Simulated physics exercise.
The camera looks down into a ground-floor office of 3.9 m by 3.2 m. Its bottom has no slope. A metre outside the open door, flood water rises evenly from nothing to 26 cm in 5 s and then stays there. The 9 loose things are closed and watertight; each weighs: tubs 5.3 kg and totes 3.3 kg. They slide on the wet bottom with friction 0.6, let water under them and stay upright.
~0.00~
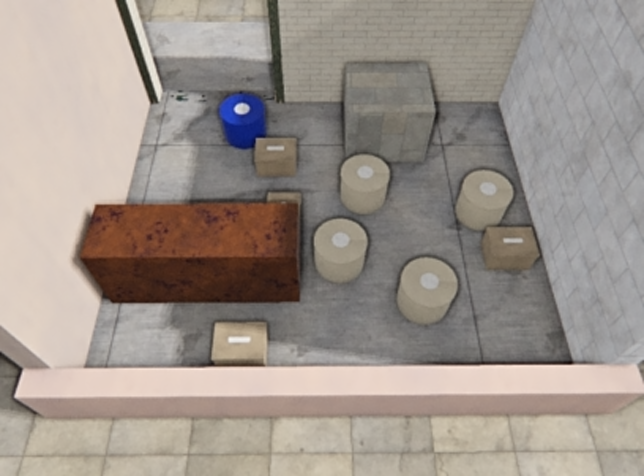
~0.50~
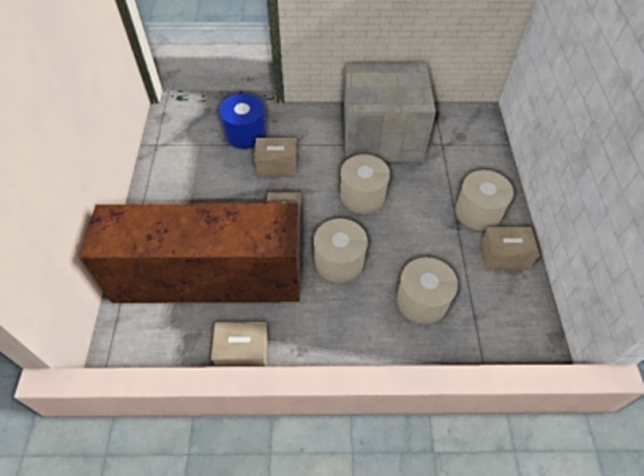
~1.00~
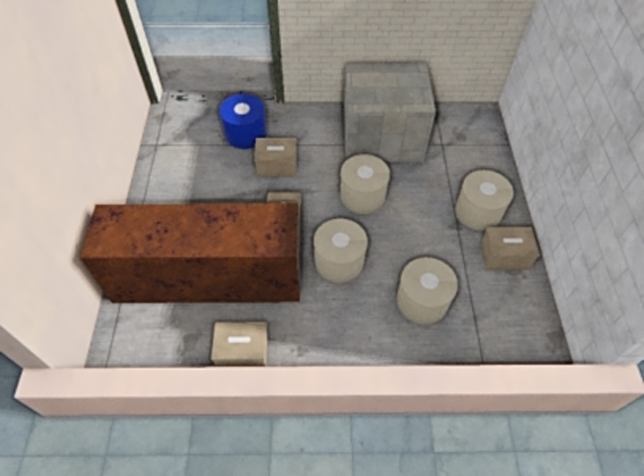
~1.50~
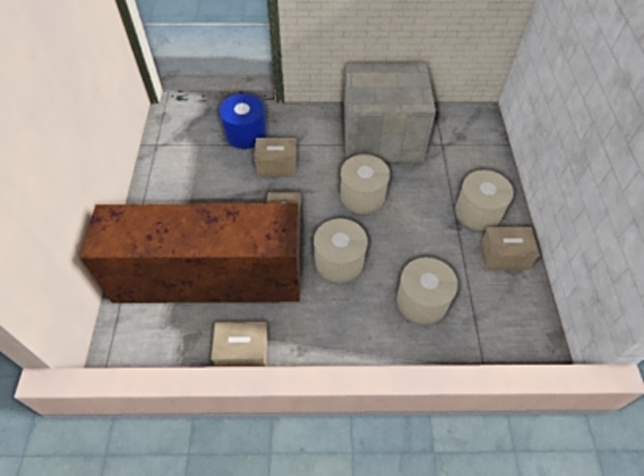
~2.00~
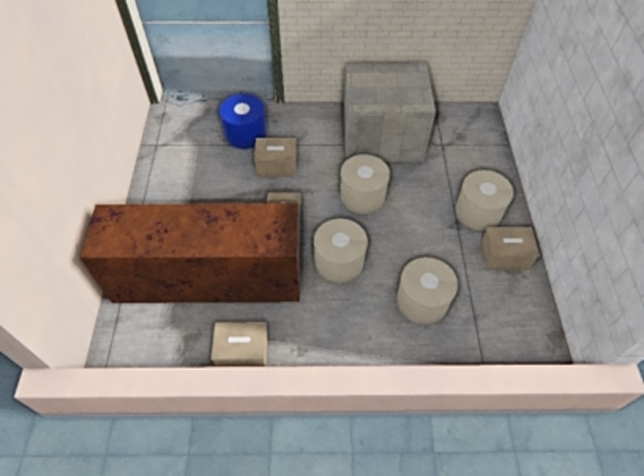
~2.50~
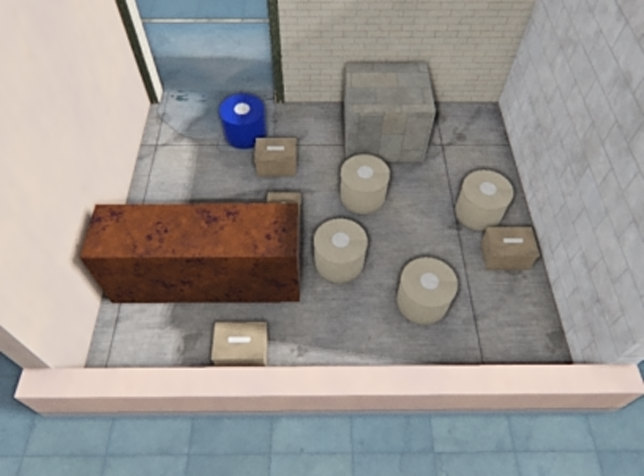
Water spreads outside the walls and reaches the open doorway while the tubs stay still.
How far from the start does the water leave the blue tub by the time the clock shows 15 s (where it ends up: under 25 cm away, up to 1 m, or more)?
The blue tub gets carried off.
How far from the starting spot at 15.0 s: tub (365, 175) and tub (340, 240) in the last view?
In turn: 20 cm, 80 cm.
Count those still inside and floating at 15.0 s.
At that moment 9.
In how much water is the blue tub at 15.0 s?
Roughly 20 cm.
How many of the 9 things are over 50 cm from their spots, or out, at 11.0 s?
I count 9.
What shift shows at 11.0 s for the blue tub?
Roughly 200 cm by then.
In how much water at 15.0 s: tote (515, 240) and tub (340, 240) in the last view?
Roughly 25 and 21 cm.
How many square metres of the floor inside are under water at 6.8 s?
About 10.0 m2.
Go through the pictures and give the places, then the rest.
The blue tub at (242, 109) rests on the ground; water covers 0.0 m2; 0 of 9 have shifted, in the first frame.
The blue tub at (242, 109) rests on the ground; water covers 0.0 m2; 0 of 9 have shifted, in the second frame.
The blue tub at (242, 109) rests on the ground; 0.0 m2 under water; 0 of 9 have shifted, in the third frame.
The blue tub at (242, 109), on the bottom; 0.0 m2 under water; 0 of 9 have shifted, in the fourth frame.
The blue tub at (242, 109), on the bottom; 0.0 m2 under water; 0 of 9 have shifted, in the fifth frame.
The blue tub at (242, 109), on the bottom; water covers 0.5 m2; 0 of 9 have shifted, in the sixth frame.
After 3.5 s the blue tub is near (249, 117), 0.1 m from its start, aground; 0 afloat.
After 6.8 s the blue tub is near (413, 152), 1.8 m from its start, afloat; 4 afloat.
After 11.0 s the blue tub is near (446, 80), 2.1 m from its start, afloat; 9 afloat.
After 15.0 s the blue tub is near (478, 178), 2.4 m from its start, afloat; 9 afloat.
